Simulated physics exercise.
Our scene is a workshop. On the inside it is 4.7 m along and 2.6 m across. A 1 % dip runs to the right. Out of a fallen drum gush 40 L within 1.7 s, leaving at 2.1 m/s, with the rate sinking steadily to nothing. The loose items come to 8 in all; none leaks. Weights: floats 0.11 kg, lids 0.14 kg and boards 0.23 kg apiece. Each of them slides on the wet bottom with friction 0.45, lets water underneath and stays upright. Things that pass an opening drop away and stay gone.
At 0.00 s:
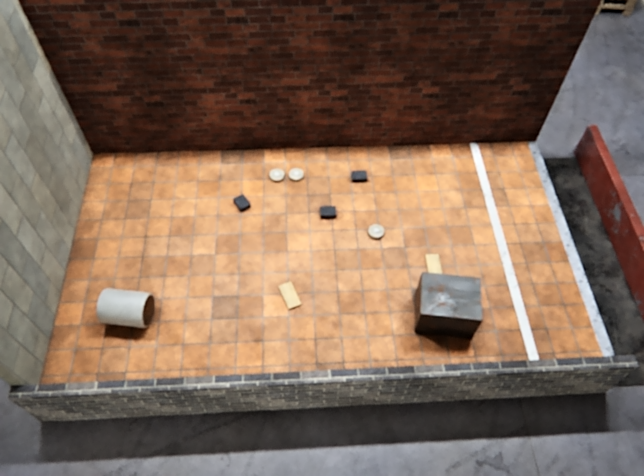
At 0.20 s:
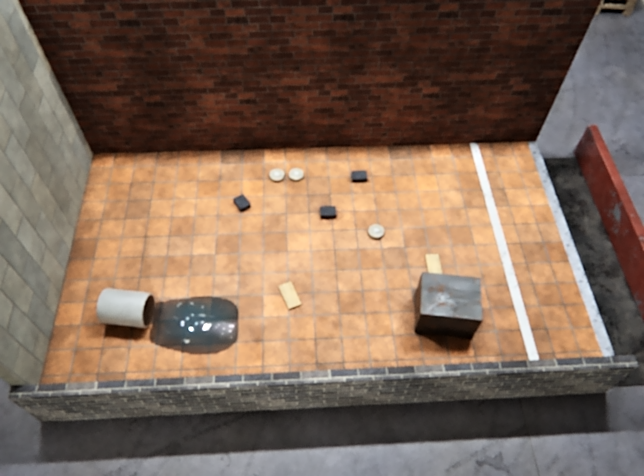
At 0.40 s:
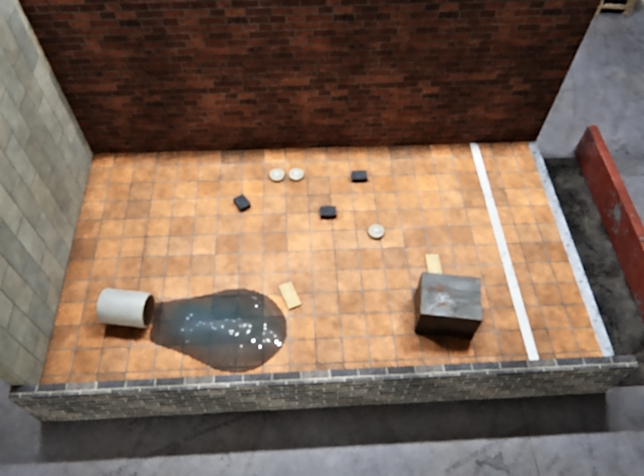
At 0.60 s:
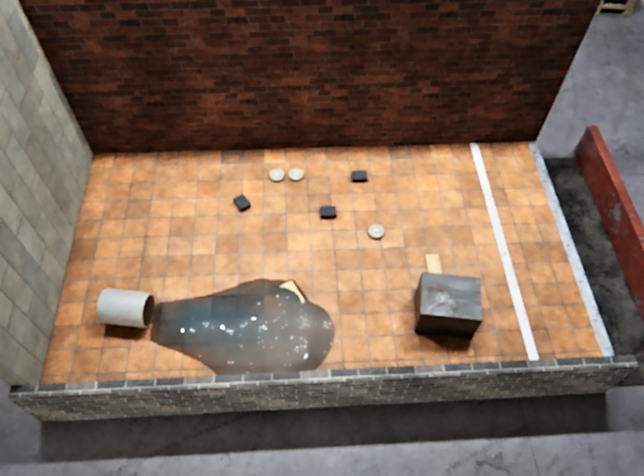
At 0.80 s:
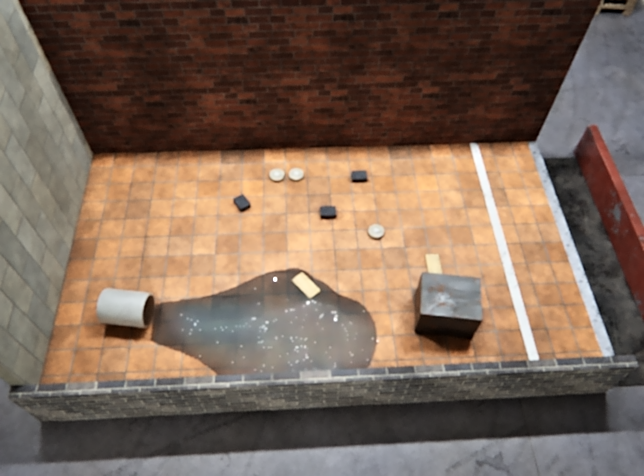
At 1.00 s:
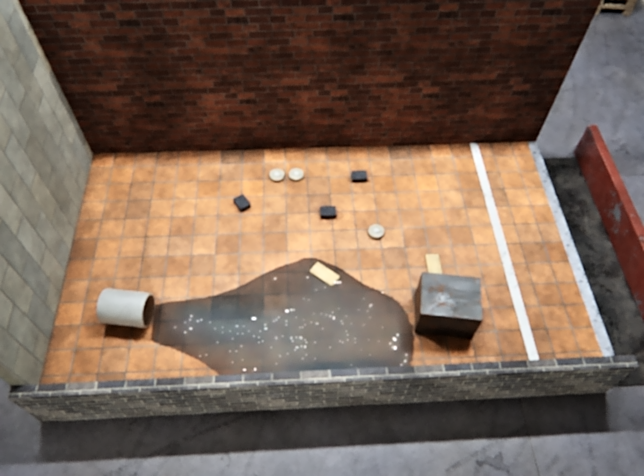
To begin with, a grey drum lies on its side on a dry, orange-tiled floor scattered with small items and a dark block. Dark liquid pours from its right end and spreads rightward in a widening puddle, then reaches a pale board, turning it and carrying it a short way right and back.
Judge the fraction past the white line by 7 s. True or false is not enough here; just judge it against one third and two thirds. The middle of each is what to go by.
It lies below the lower mark.
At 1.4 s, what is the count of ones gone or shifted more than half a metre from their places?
By my reckoning, 1.
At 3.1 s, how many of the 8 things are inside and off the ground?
It comes to 0.
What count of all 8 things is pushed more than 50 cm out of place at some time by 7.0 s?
I make it 2.
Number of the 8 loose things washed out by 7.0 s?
By then 0.
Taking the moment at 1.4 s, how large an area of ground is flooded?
My estimate is roughly 2.0 m2.
After 1.4 s 0 of 8 are over the mark; 0 afloat.
After 3.1 s 1 of 8 are over the mark; 0 afloat.
After 4.9 s 1 of 8 are over the mark; 0 afloat.
After 7.0 s 1 of 8 are over the mark; 0 afloat.
